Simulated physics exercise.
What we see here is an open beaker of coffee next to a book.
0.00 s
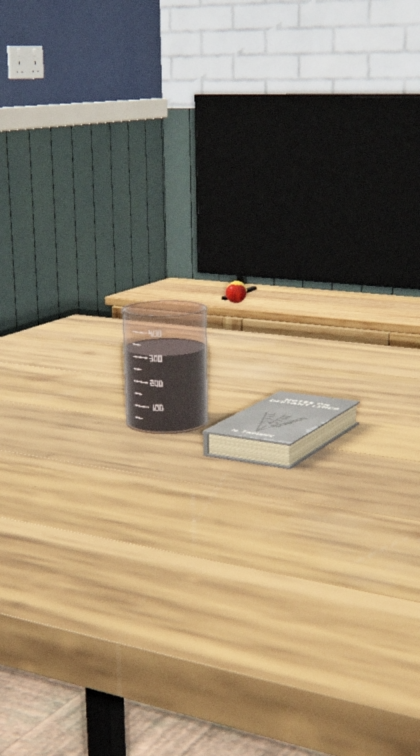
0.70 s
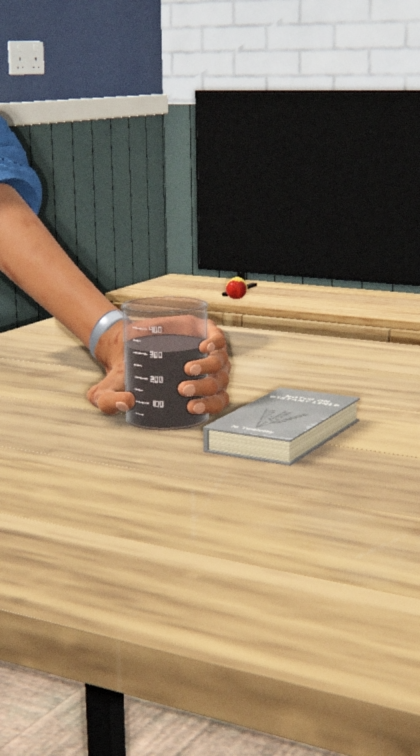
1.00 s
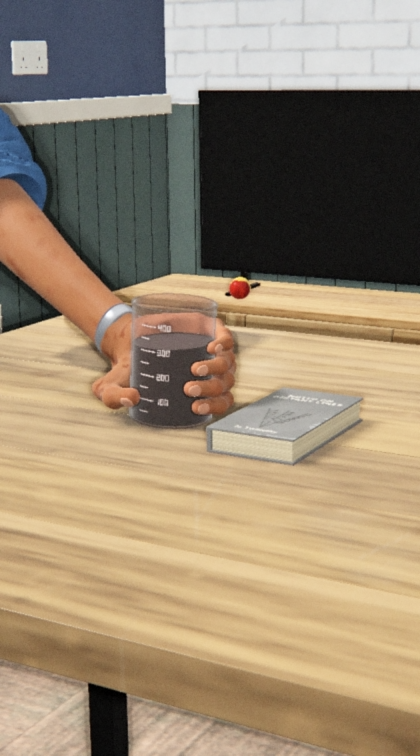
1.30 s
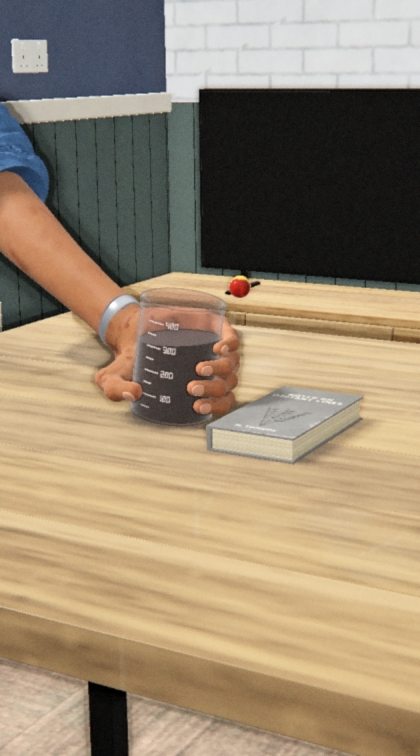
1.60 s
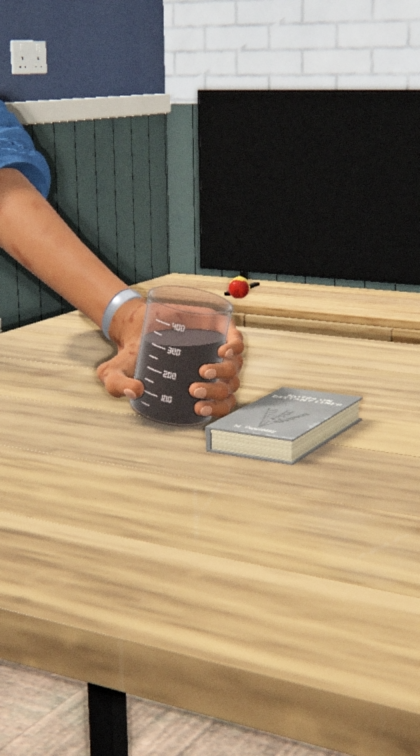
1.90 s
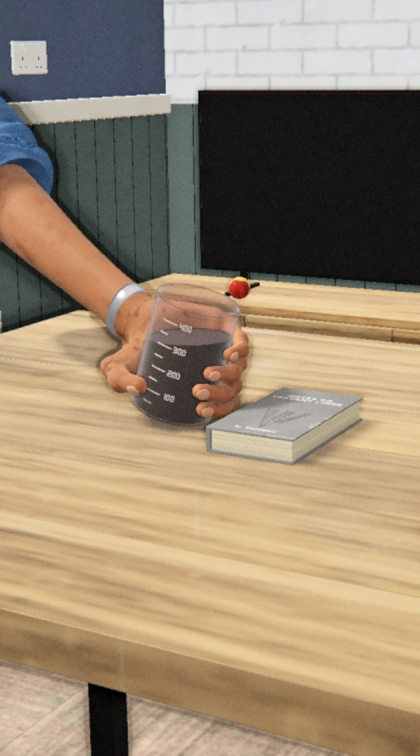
On a light wooden table in a room with green panelling, a clear beaker about two thirds full of dark liquid stands upright beside a grey book. A hand reaches in from the left and grips the beaker, then gradually tilts it so that its top leans right, towards the book.
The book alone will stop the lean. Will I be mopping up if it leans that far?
Yes. A mess.
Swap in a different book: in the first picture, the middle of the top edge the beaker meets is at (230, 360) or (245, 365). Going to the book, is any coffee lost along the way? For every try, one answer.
In turn: Is safe, copes.
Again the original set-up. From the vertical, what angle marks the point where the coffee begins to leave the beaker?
At 45 degrees or so.
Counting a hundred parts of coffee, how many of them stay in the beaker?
Something like 65 per cent stays in.
After 2.5 s, the beaker leans by about 35°; nothing has left it.
After 3.1 s, the beaker leans by about 55°; some has gone over its rim; about three quarters of the coffee is inside.
After 4.5 s, the beaker leans by about 60°, against the book; some has gone over its rim; about two thirds of the coffee is inside.
